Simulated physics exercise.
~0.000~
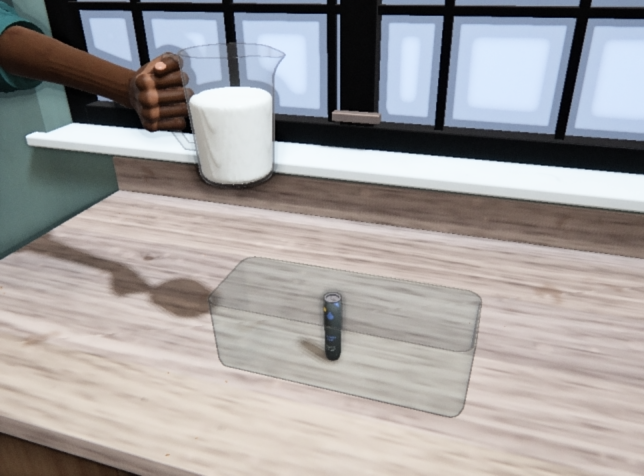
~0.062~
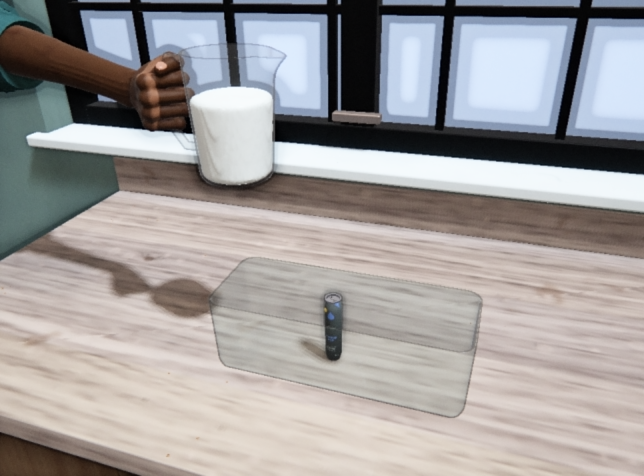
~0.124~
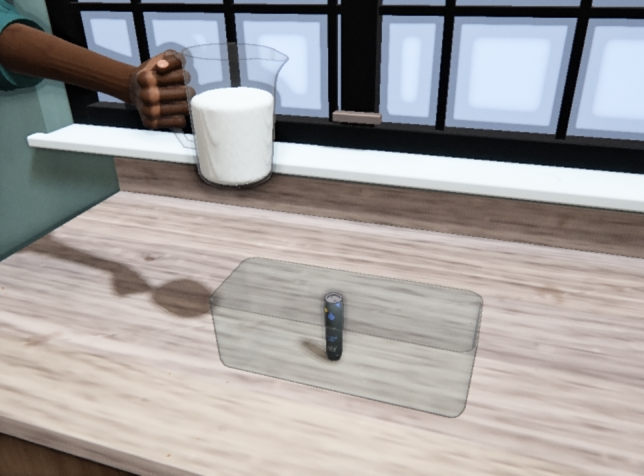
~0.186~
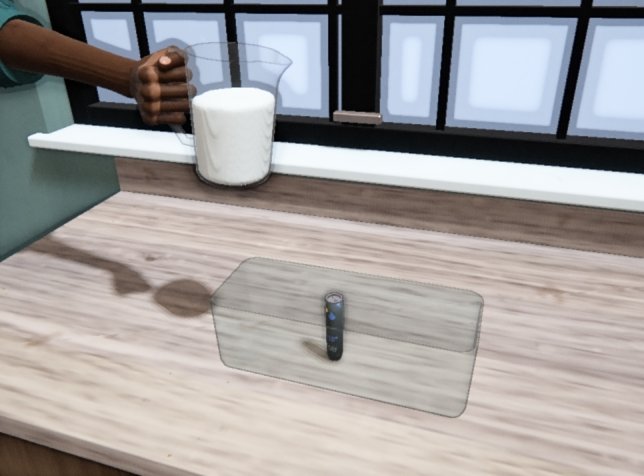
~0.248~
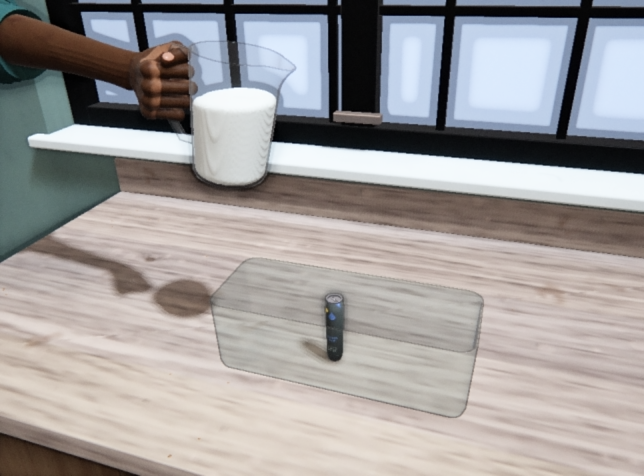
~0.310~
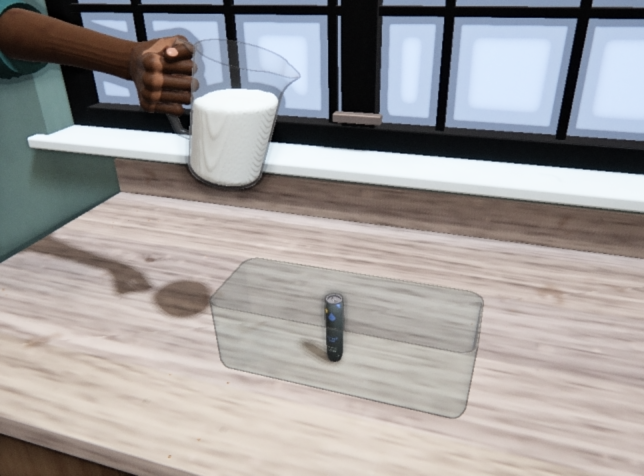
The video shows a hand holding a clear jug of milk above a wooden counter, where a small dark cylinder stands at a transparent long basin; the hand gradually tilts the jug slightly to the right.
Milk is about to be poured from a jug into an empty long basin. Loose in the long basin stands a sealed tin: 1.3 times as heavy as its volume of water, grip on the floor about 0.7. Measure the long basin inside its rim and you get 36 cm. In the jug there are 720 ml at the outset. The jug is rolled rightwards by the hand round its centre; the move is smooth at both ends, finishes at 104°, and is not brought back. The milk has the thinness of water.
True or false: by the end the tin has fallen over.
False.
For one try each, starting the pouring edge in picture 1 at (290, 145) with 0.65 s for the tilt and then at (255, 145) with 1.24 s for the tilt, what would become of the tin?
First it tips over; then it tips over.
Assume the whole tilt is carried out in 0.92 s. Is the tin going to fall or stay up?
Result: Tin upright.
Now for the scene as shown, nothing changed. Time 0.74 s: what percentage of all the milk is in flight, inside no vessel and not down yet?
Close to 5 per cent, I'd say.
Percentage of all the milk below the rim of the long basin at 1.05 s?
I'd say roughly 24 in a hundred of it.
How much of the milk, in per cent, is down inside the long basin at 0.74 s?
About 0%.
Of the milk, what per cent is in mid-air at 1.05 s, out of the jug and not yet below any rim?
Something like 32 per cent is in the air then.
Then, 0.74 s in, the tilt is 67° and 95 per cent is still to pour; the tin stands where it began.
Then, 1.05 s in, the tilt is 98° and 43 per cent is still to pour; the tin stands where it began.
Then, 1.38 s in, the tilt is 104° and 5 per cent is still to pour; the tin stands where it began.
Then, 1.74 s in, the tilt is 104° and 0 per cent is still to pour; the tin stands where it began.
Finally, the tin stands where it began.
